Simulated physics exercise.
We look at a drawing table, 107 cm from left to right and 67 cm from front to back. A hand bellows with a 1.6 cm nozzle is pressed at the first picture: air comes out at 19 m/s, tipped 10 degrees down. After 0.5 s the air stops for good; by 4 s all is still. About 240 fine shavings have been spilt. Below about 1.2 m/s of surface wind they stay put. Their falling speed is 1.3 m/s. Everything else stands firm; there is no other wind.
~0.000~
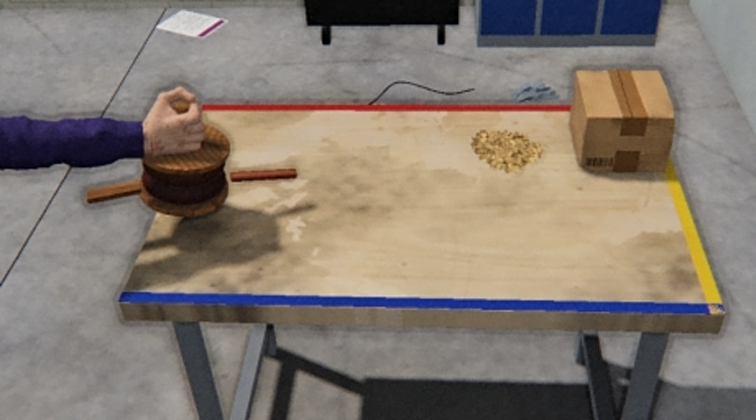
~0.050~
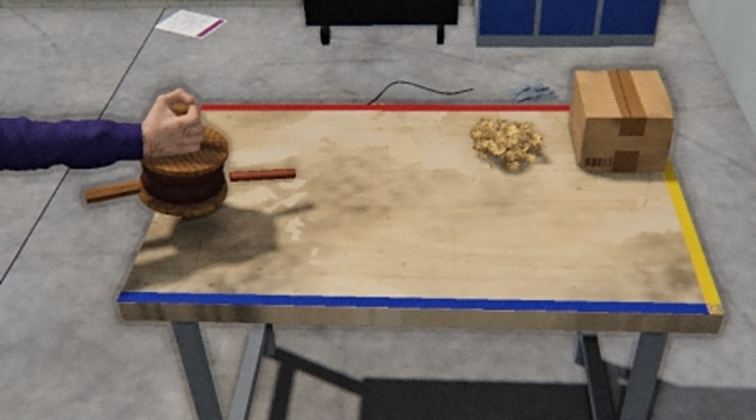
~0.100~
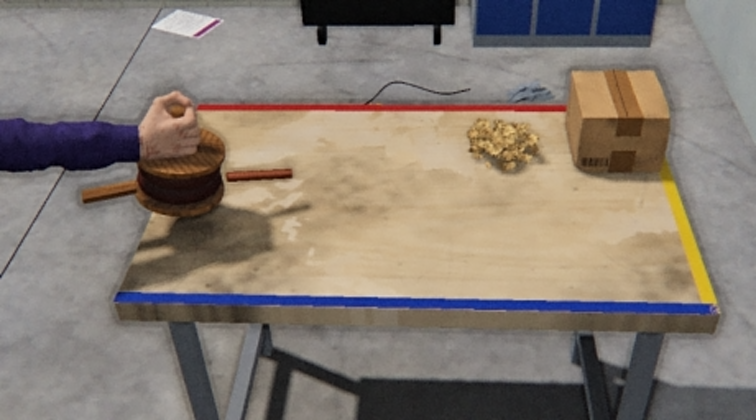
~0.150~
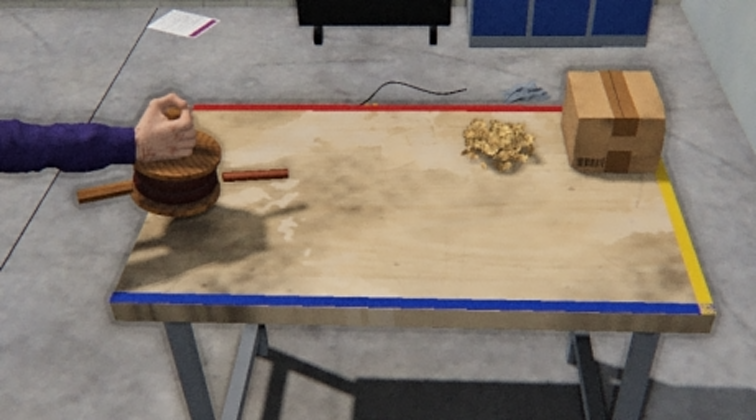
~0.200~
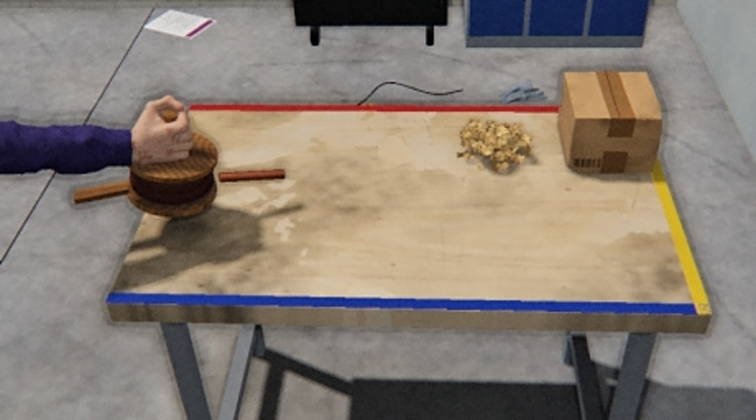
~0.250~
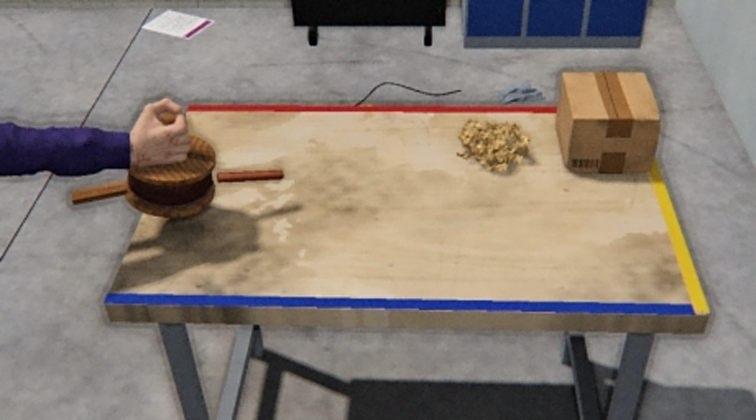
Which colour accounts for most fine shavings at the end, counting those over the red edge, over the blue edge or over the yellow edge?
It is red that takes the most.
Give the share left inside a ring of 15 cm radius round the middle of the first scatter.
About 15 %.
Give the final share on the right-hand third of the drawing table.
Some 25 per cent.
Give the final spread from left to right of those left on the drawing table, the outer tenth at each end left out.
About 0 cm.
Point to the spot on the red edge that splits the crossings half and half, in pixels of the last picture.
At about (534, 107).
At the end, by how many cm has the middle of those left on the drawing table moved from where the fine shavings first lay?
Roughly 15 cm.
After 0.8 s the count stands so, 0 % are over the blue edge, 2 % over the yellow edge and 74 % over the red edge; the middle of those left on the top is near (555, 147).
After 1.3 s the count stands so, 0 % are over the blue edge, 2 % over the yellow edge and 75 % over the red edge; the middle of those left on the top is near (555, 147).
After 2.2 s the count stands so, 0 % are over the blue edge, 2 % over the yellow edge and 75 % over the red edge; the middle of those left on the top is near (555, 147).
After 4.0 s, at the end, 0 % are over the blue edge, 2 % over the yellow edge and 75 % over the red edge; the middle of those left on the top is near (555, 147).
